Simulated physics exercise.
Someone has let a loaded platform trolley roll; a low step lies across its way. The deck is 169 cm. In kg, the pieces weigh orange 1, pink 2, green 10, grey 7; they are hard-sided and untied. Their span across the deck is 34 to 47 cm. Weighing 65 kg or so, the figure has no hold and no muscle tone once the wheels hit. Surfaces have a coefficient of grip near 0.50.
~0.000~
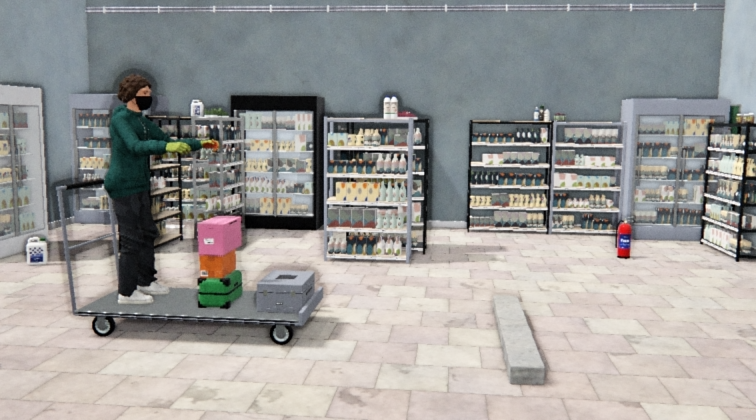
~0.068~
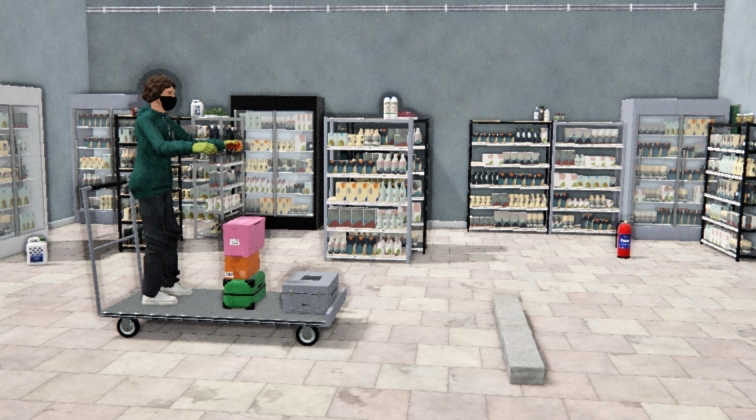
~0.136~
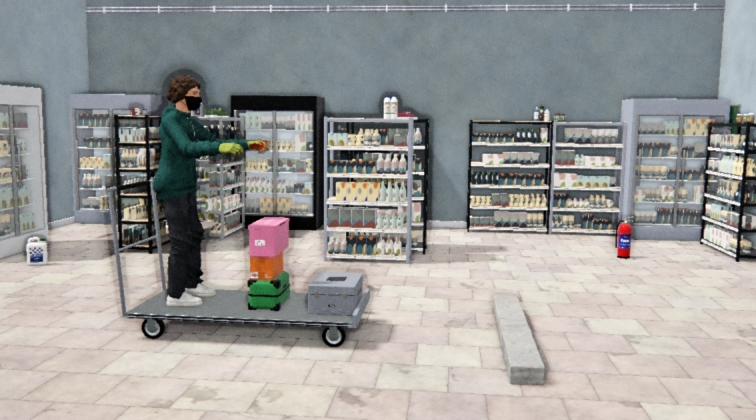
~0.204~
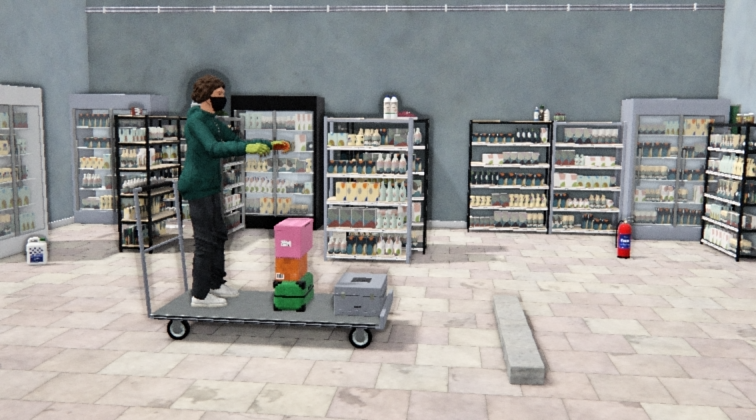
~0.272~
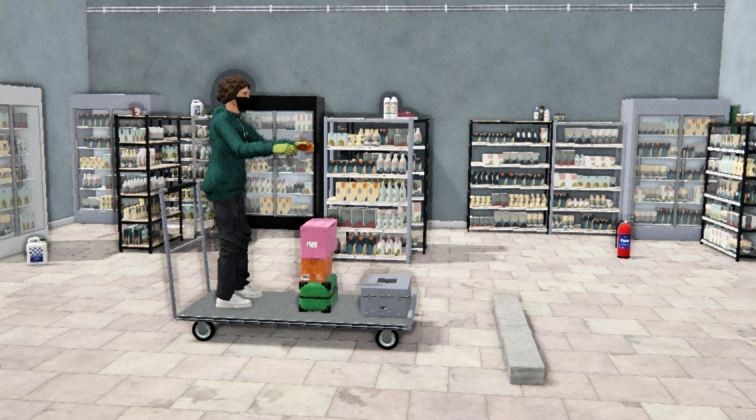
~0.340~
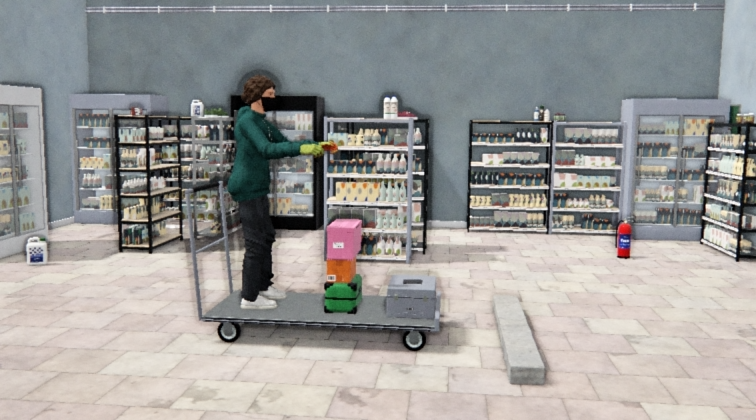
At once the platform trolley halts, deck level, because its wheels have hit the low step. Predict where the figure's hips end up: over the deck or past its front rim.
Past the front rim.
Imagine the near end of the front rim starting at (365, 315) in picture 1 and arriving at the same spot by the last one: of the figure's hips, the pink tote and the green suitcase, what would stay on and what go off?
Hips - kept, pink - dropped, green - kept.
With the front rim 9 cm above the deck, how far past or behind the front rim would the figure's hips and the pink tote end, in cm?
Result: Hips 10 cm past rim; pink 180 cm past rim.
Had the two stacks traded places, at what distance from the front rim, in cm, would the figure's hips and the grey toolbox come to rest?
Result: Hips at 110 past, grey at 40 behind.
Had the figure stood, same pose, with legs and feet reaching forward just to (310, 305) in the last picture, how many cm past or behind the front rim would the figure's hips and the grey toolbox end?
Hips 50 past, grey 20 behind.
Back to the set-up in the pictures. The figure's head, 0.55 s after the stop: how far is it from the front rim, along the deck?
About 30 cm past the front rim.
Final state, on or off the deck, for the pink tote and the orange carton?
Result - pink: Goes over; orange: Goes over.
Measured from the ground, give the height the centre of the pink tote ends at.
Height: Around 10 cm.
Impact comes at 0.53 s.
After 0.78 s the figure's hips are 74 cm behind the rim, near (415, 224) in the last picture's view.
After 1.08 s the figure's hips are 29 cm behind the rim, near (475, 264) in the last picture's view.
After 1.53 s the figure's hips are 27 cm past the rim, near (551, 282) in the last picture's view.
At rest, 4.5 s, past the rim, orange carton, pink tote and the figure's hips; behind it, green suitcase and grey toolbox.
